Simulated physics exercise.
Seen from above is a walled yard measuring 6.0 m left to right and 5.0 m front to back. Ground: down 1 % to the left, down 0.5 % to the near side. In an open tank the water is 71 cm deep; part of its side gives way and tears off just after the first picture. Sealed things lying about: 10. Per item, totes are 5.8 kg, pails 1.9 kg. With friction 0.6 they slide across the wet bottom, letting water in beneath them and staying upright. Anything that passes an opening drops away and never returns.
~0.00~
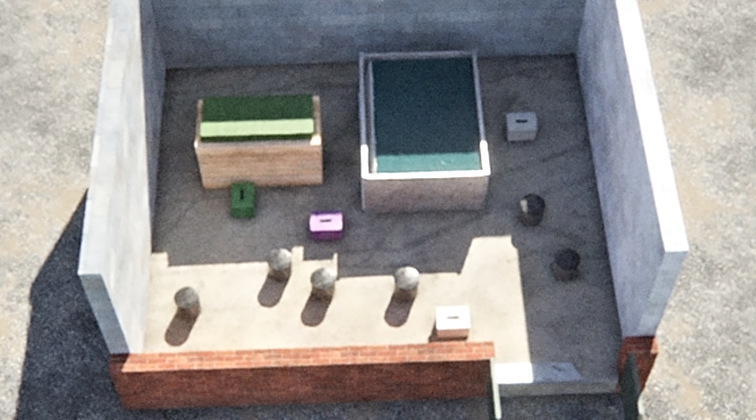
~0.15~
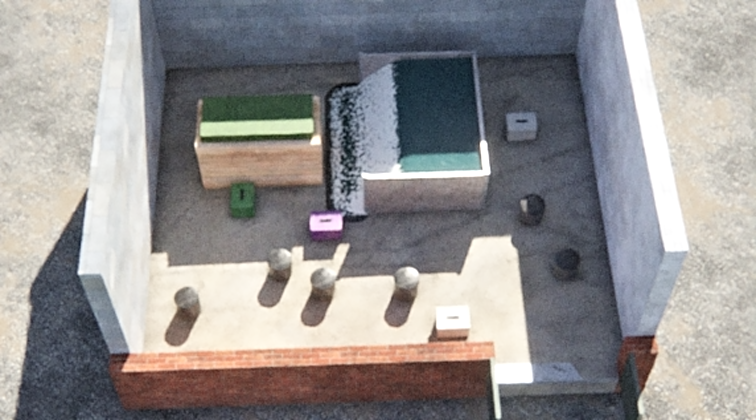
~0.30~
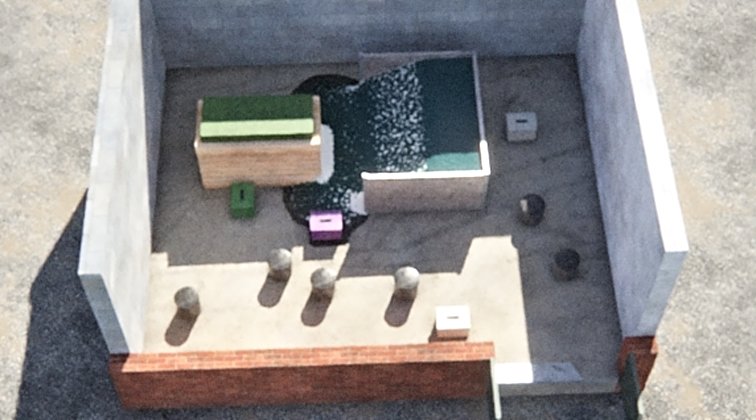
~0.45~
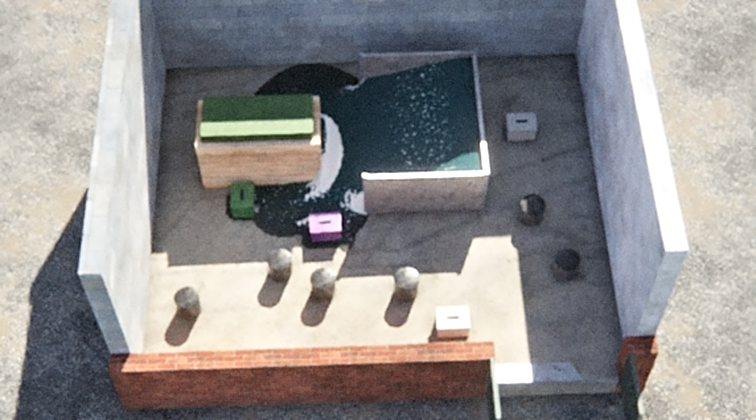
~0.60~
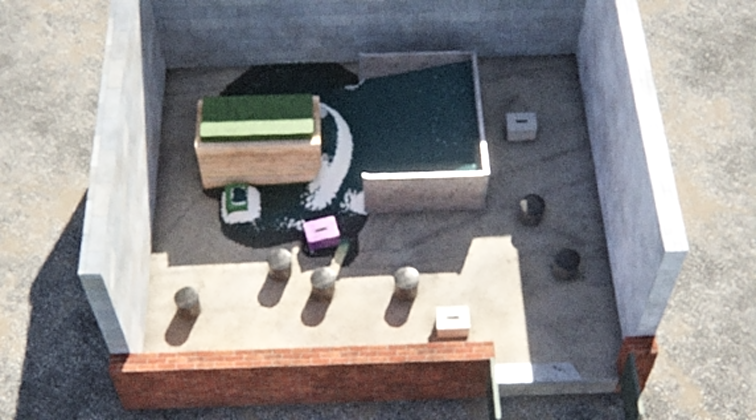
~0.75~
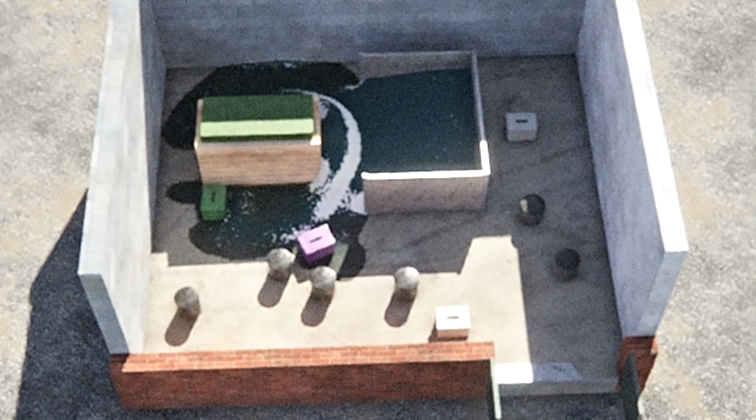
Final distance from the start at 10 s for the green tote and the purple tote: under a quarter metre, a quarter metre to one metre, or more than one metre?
Green tote: More than one metre, purple tote: More than one metre.
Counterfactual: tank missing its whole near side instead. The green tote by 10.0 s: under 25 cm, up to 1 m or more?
The answer: The green tote is taken far off.
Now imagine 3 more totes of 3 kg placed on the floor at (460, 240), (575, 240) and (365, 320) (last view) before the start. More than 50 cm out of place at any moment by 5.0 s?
Result, in listed order: Not exceeded / not exceeded / exceeded.
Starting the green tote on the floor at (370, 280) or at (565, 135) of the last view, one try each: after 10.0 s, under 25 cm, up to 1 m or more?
Well, the first time it covers a big distance, and the second time it covers a big distance.
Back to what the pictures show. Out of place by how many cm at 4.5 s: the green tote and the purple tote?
Roughly 300 and 150 cm.
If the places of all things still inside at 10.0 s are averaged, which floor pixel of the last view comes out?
Averaged position, last view: Near pixel (507, 167).
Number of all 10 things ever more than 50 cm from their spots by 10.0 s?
My count gives 9.
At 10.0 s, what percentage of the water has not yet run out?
92 % or so.
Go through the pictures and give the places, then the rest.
In the first picture, the green tote at (242, 195), on the bottom; the purple tote at (326, 220) rests on the ground; 3.0 m2 under water; 0 of 10 have shifted.
In the second picture, the green tote at (242, 195) rests on the ground; the purple tote at (326, 220) rests on the ground; 4.2 m2 under water; 0 of 10 have shifted.
In the third picture, the green tote at (242, 195), on the bottom; the purple tote at (326, 220) rests on the ground; water covers 5.3 m2; 0 of 10 have shifted.
In the fourth picture, the green tote at (242, 195) rests on the ground; the purple tote at (325, 222), on the bottom; water covers 6.5 m2; 0 of 10 have shifted.
In the fifth picture, the green tote at (237, 196) rests on the ground, 7 cm from its start; the purple tote at (321, 229) rests on the ground, 15 cm from its start; water covers 7.9 m2; 2 of 10 have shifted.
In the sixth picture, the green tote at (213, 198) rests on the ground, 38 cm from its start; the purple tote at (316, 239), on the bottom, 31 cm from its start; water covers 9.4 m2; 2 of 10 have shifted.
After 2.0 s the green tote is near (162, 193), 1.0 m from its start, afloat; the purple tote is near (290, 342), 1.8 m from its start, afloat; 0 of 10 are out; 5 afloat.
After 4.5 s the green tote is near (440, 314), 3.1 m from its start, afloat; the purple tote is near (344, 321), 1.6 m from its start, afloat; 0 of 10 are out; 5 afloat.
After 7.0 s the green tote is near (578, 286), 4.5 m from its start, afloat; the purple tote is near (554, 309), 3.1 m from its start, afloat; 0 of 10 are out; 9 afloat.
After 10.0 s the green tote has gone out; the purple tote has gone out; 2 of 10 are out; 8 afloat.
